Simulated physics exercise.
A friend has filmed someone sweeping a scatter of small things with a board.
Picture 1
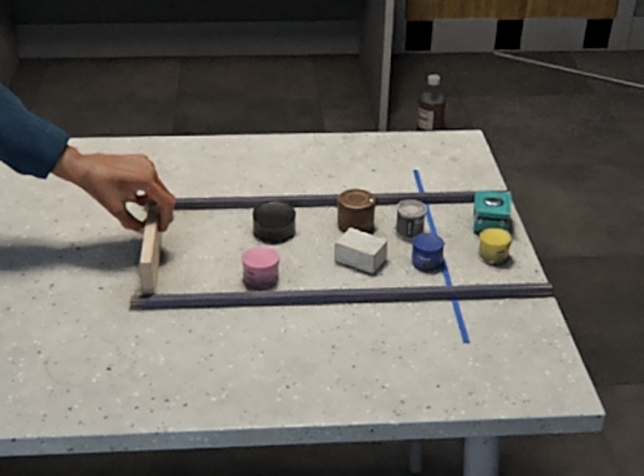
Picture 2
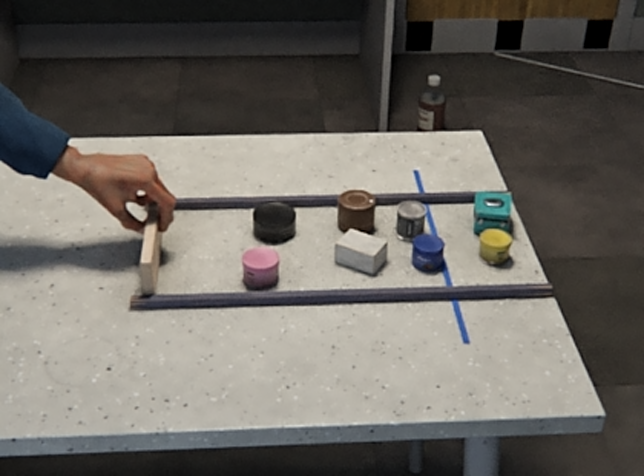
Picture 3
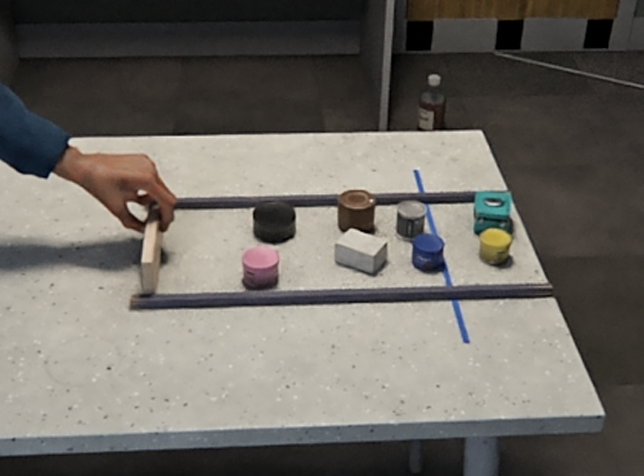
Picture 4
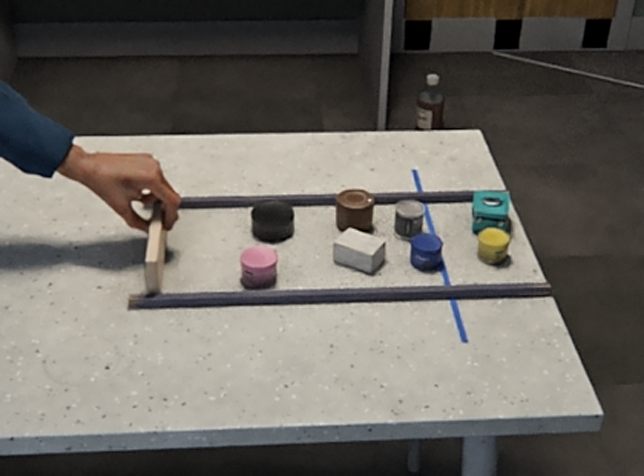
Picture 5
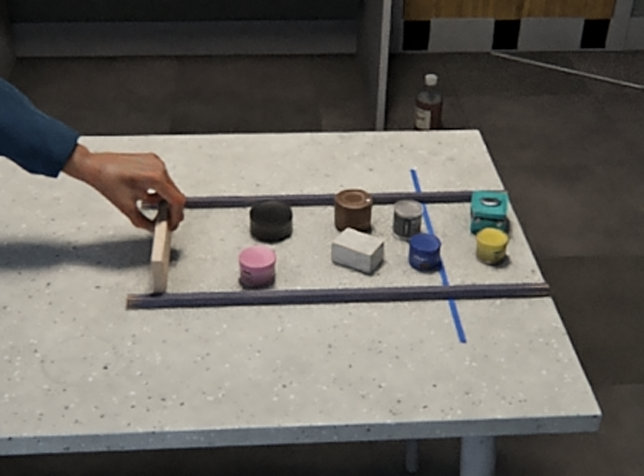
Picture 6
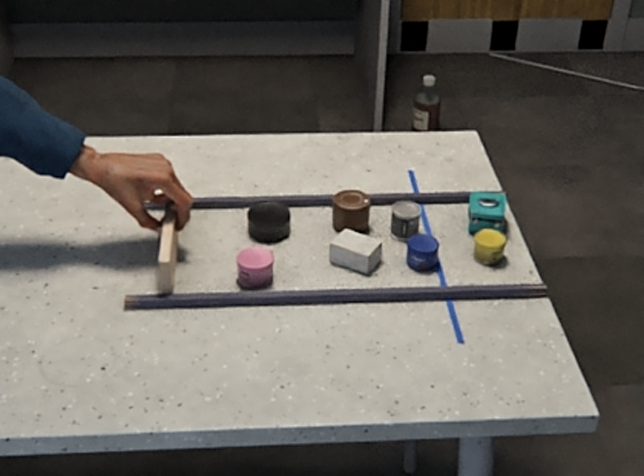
On a speckled tabletop, a hand slides an upright board slightly right between two rails, towards small tubs, tins and a white block.
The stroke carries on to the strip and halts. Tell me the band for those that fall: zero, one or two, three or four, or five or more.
Outcome: The number that fall off is zero.
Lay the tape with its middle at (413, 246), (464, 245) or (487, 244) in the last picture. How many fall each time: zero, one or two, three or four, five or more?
In that order: None; either one or two; either three or four.
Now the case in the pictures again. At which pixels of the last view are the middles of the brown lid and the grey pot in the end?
Near (470, 200) and (481, 230).
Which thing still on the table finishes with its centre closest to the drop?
Foremost is the turquoise case.
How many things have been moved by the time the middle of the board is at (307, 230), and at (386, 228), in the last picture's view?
The counts are 3 and 6.
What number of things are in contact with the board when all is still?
That makes 3.
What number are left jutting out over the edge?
It comes to 1.
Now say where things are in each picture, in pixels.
Turquoise case (492, 213); yellow tin (494, 247); blue tub (428, 252); board (154, 234); tape (438, 245), in the first frame.
Yellow tin (495, 247); black tub (274, 222), in the second frame.
Blue tub (428, 252); grey pot (411, 221), in the third frame.
Turquoise case (490, 213); white block (360, 250), in the fourth frame.
Yellow tin (491, 247); pink tin (258, 267), in the fifth frame.
Turquoise case (486, 214); yellow tin (489, 248); blue tub (422, 253); board (171, 233); tape (433, 246), in the sixth frame.
Soon after, none off yet; turquoise case at rest near (486, 214); yellow tin at rest near (489, 248); blue tub at rest near (422, 253).
At rest, the number that fall off is zero.
